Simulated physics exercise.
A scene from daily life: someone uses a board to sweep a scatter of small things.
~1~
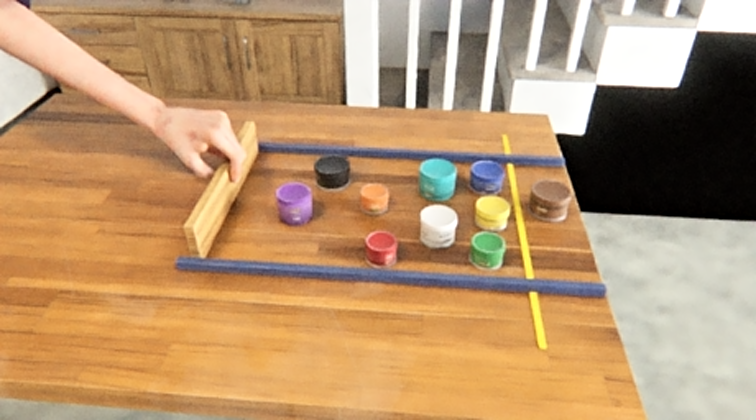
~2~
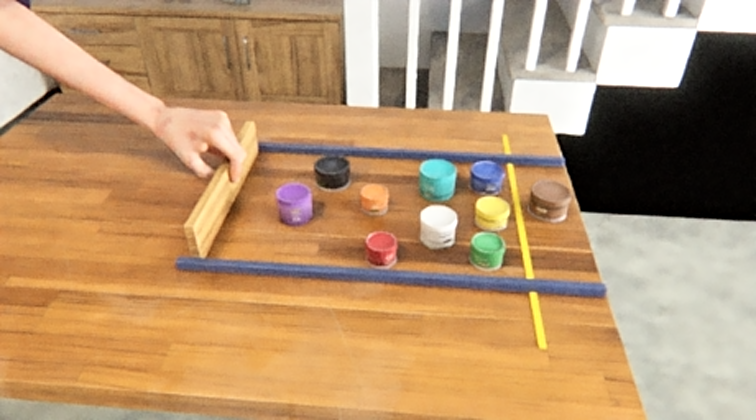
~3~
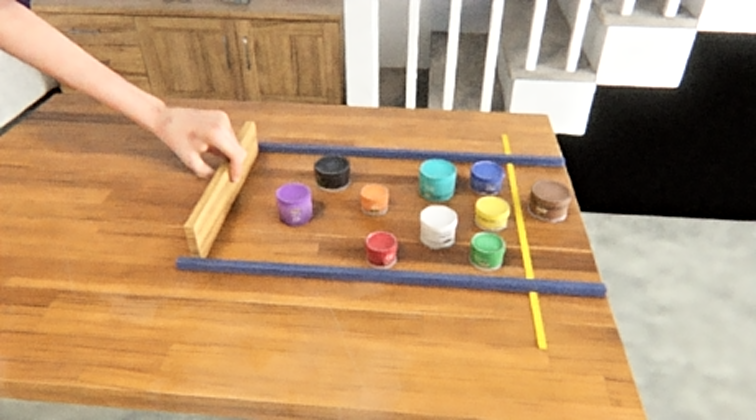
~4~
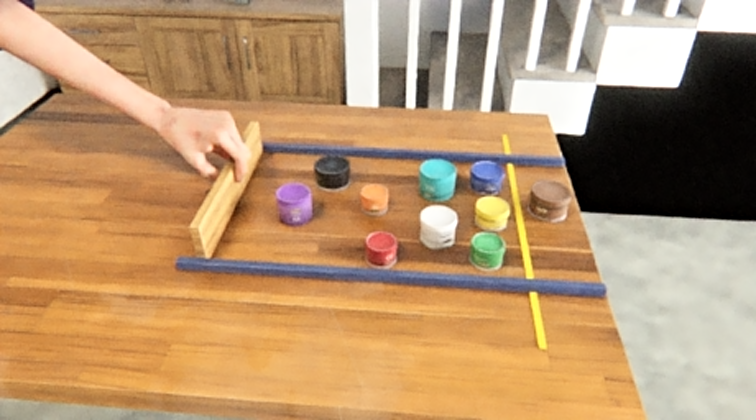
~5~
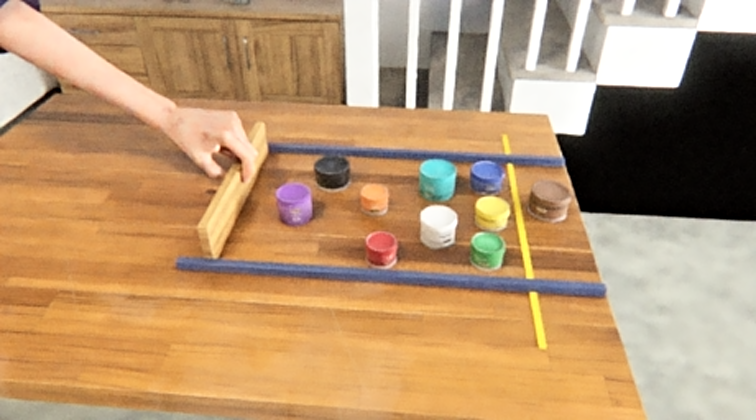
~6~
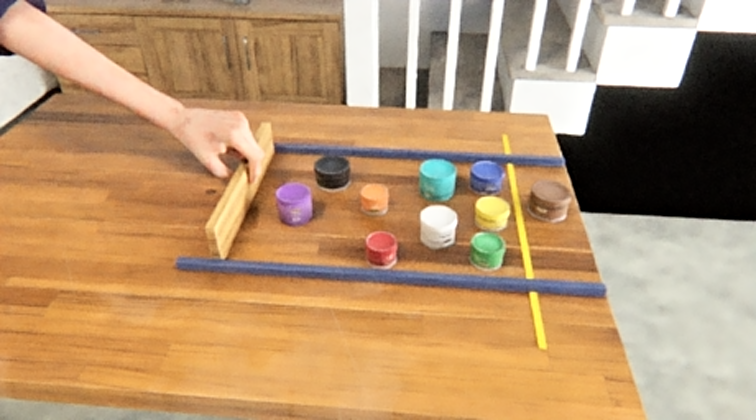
A hand held a wooden board upright on a table and slid it a short way right, between two blue strips, toward scattered colorful little pots, which stayed still around a thin yellow strip.
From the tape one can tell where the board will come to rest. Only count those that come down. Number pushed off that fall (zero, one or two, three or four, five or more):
One or two.
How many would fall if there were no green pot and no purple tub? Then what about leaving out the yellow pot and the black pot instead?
1 for the first case, 0 for the second.
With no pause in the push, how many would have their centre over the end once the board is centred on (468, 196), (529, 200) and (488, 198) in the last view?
Counts by place: 0 / 1 / 0.
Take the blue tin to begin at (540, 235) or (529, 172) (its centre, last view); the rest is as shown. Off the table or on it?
Order of tries: On, on.
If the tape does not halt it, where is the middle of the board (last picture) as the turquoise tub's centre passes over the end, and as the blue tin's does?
First near (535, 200), second near (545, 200).
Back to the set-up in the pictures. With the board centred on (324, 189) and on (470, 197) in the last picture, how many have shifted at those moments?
At that stage 2; at the next, 10.
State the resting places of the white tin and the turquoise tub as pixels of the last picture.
The white tin ends at (563, 243) and the turquoise tub at (565, 197).
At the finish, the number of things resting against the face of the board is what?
It's 4 of them.
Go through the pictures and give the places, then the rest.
The first frame shows brown tin (549, 200); yellow pot (492, 214); blue tin (486, 178); board (227, 184); tape (519, 217).
The second frame shows yellow pot (492, 214); purple tub (295, 204).
The third frame shows blue tin (486, 179); orange tin (374, 200).
The fourth frame shows brown tin (549, 201); red tin (381, 250).
The fifth frame shows yellow pot (492, 214); white tin (438, 227).
The sixth frame shows brown tin (549, 201); yellow pot (492, 214); blue tin (486, 179); board (245, 185); tape (519, 217).
Early on, none off yet; brown tin at rest near (549, 201); yellow pot at rest near (492, 214); blue tin at rest near (486, 179).
Finally, the number that fall off is one or two; lost, brown tin.
